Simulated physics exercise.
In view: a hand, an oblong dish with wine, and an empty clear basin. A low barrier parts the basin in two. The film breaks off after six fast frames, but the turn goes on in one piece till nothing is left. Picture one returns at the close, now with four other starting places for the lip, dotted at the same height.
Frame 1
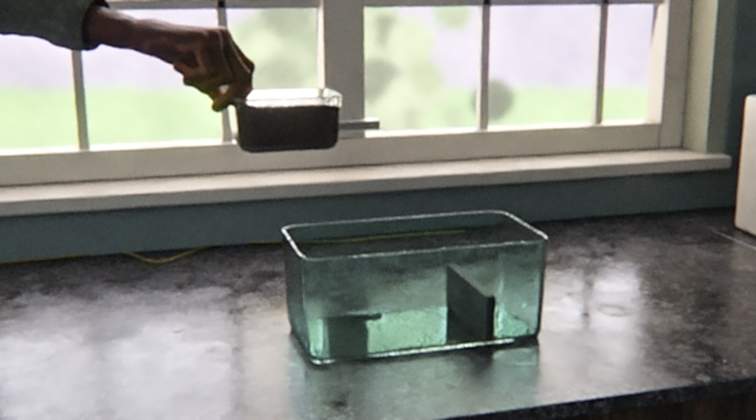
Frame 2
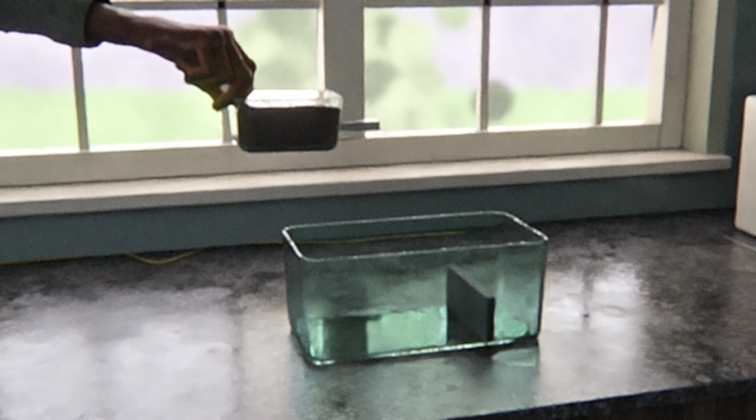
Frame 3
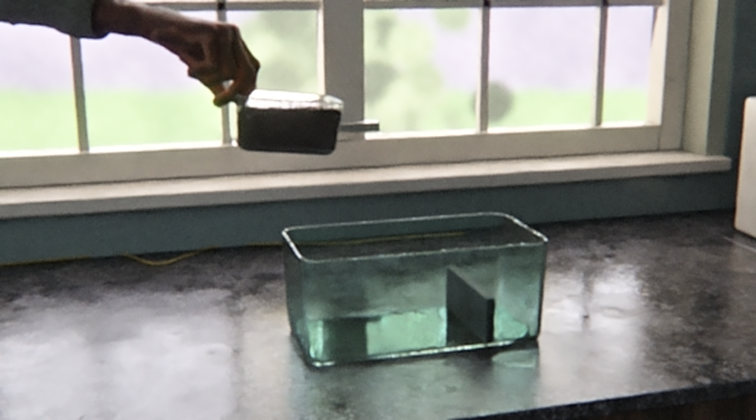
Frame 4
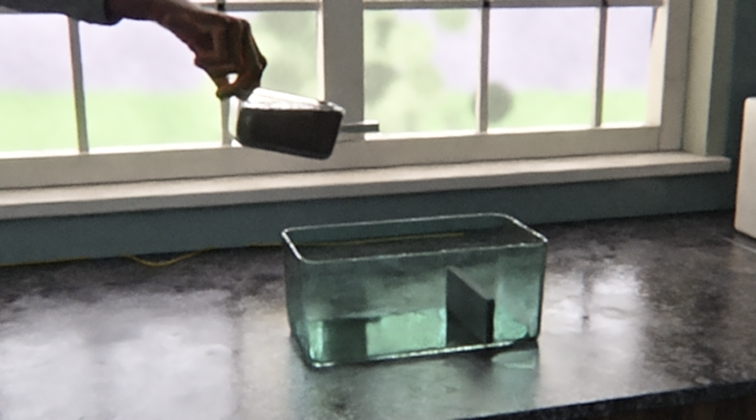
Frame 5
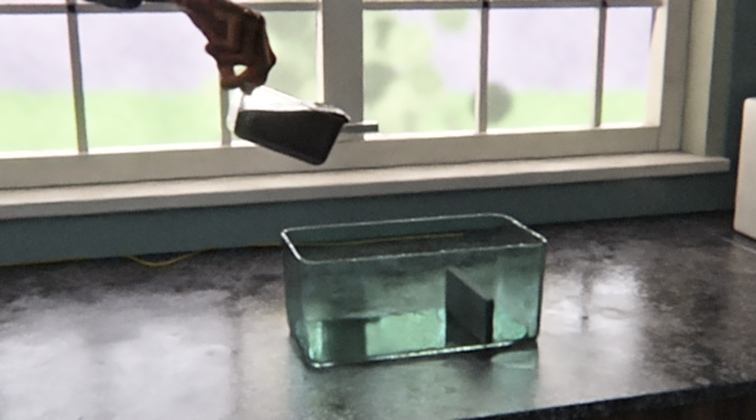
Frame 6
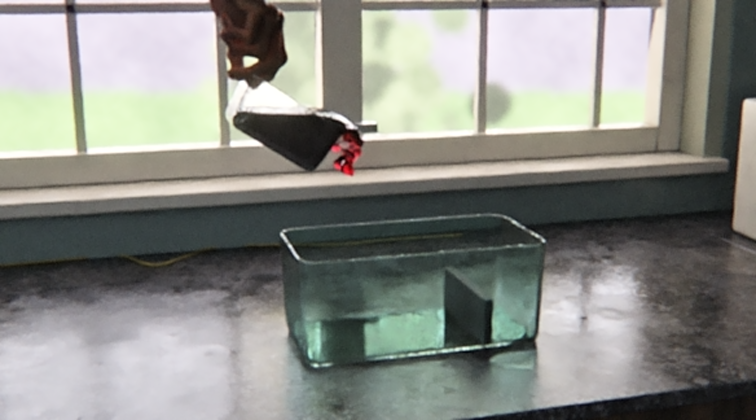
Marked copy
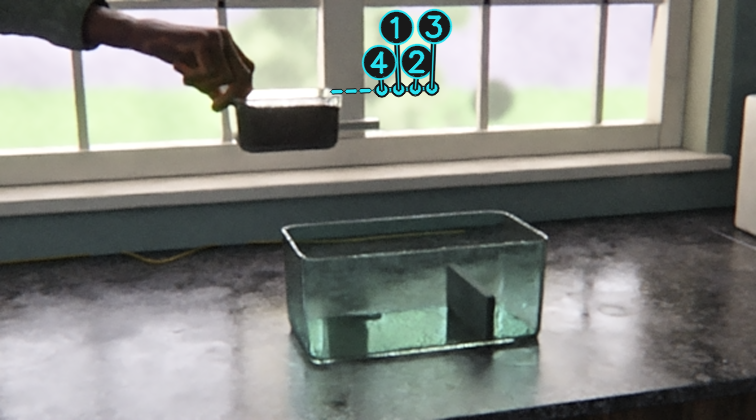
A hand held an oblong dish of dark liquid above an empty clear basin with a low barrier inside, then gradually tilted it to the right until red liquid came over the lip.
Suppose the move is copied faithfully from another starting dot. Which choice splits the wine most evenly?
Use dot 2.
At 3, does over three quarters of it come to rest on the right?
No, it does not.
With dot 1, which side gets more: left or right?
The left one.
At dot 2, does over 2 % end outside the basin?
No, it does not.
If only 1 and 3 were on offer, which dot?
Here it is dot 3.
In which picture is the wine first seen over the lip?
Picture 5.
On the marked copy, 1 at (398, 89); 2 at (415, 88); 3 at (431, 88); 4 at (381, 90).
Choosing 1, about 86 % ends left of the wall and 13 % right of it.
Choosing 2, about 48 % ends left of the wall and 51 % right of it.
Choosing 3, about 30 % ends left of the wall and 70 % right of it.
Choosing 4, about 98 % ends left of the wall and 2 % right of it.
